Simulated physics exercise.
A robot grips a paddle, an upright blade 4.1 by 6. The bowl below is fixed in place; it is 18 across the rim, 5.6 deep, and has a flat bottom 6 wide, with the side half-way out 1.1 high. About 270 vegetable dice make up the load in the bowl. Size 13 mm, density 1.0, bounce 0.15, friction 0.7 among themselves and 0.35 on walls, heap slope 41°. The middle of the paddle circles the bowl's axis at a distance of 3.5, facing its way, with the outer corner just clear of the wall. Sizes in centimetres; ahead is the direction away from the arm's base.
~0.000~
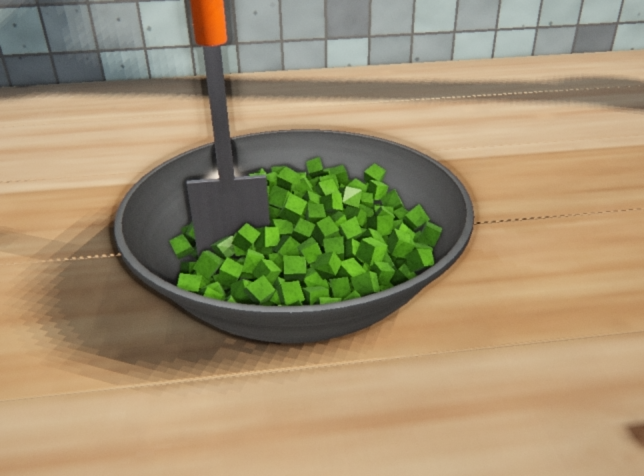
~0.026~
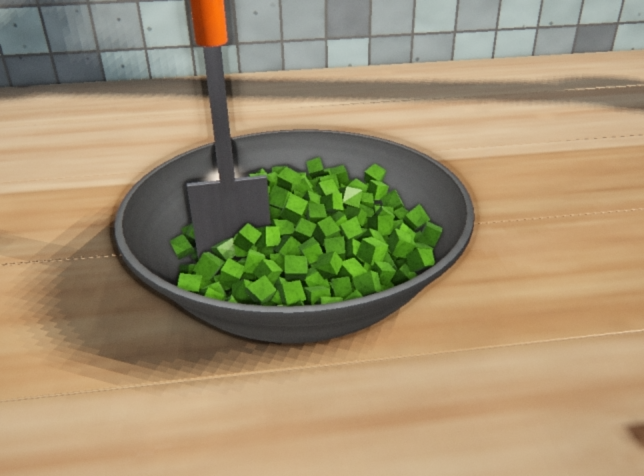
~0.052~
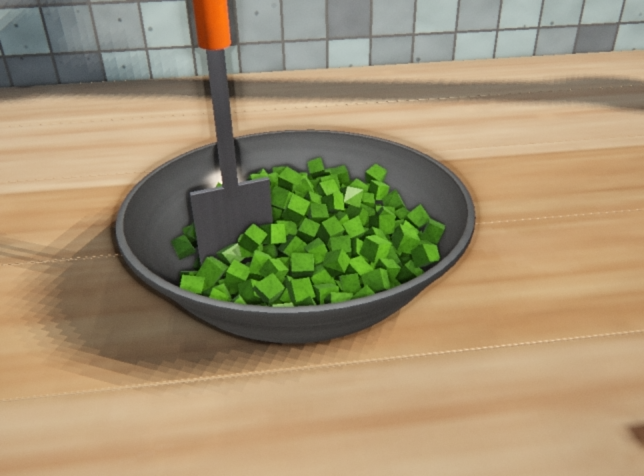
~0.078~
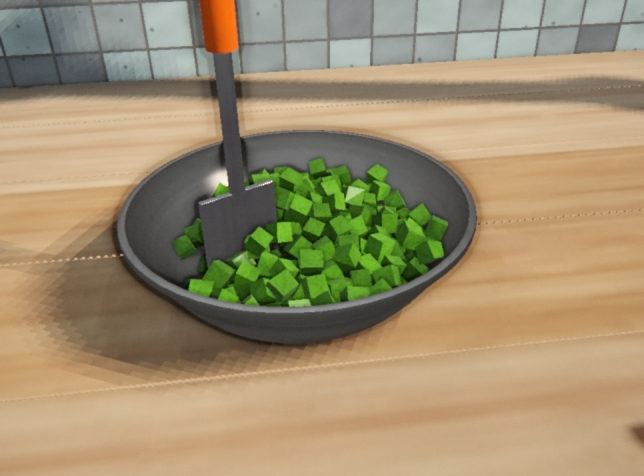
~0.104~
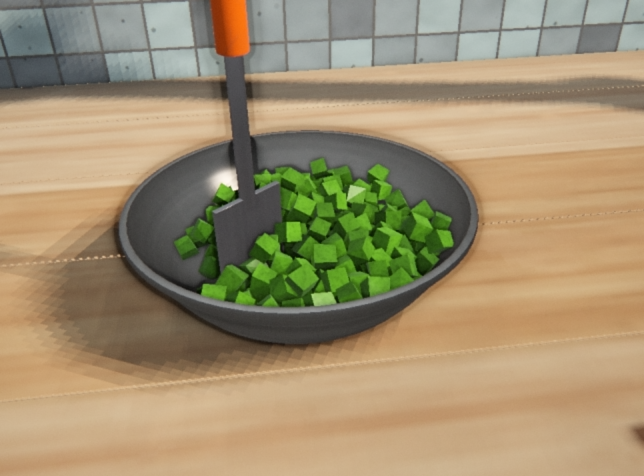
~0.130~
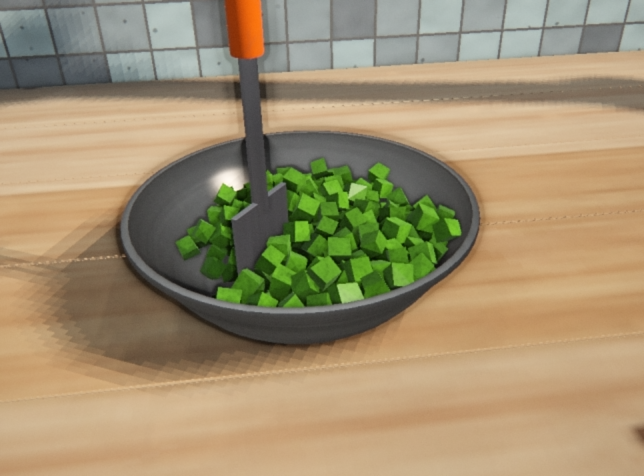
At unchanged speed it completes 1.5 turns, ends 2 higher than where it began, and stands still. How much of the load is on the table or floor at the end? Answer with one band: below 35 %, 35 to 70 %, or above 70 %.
Below 35 %.
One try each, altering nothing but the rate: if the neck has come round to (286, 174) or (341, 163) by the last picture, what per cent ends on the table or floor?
Some 35 and 55 per cent respectively.
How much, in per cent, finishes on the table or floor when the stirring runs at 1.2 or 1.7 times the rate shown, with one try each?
Estimates in order: Some 35 % and some 45 %.
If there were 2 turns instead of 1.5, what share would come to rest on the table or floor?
Close to 30 in a hundred.
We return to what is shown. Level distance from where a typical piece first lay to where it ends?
My guess is close to 10 centimetres.
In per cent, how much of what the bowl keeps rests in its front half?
Roughly 35 percent of it.
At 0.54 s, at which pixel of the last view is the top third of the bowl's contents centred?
Around (275, 163).
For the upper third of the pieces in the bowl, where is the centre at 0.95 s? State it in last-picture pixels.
I'd point to about (337, 264).
After 0.54 s, 243° round, highest piece 8 above the table; 237 in the bowl, 27 on the table or floor, 6 in flight or on the tool.
After 0.95 s, 75° round, highest piece 8 above the table; 218 in the bowl, 49 on the table or floor, 3 in flight or on the tool.
After 1.35 s, 180° round, highest piece 7 above the table; 208 in the bowl, 62 on the table or floor.
After 2.05 s, 180° round, highest piece 7 above the table; 208 in the bowl, 62 on the table or floor.
In the end, 208 in the bowl, 62 on the table or floor. That is 23 % on the table or floor.
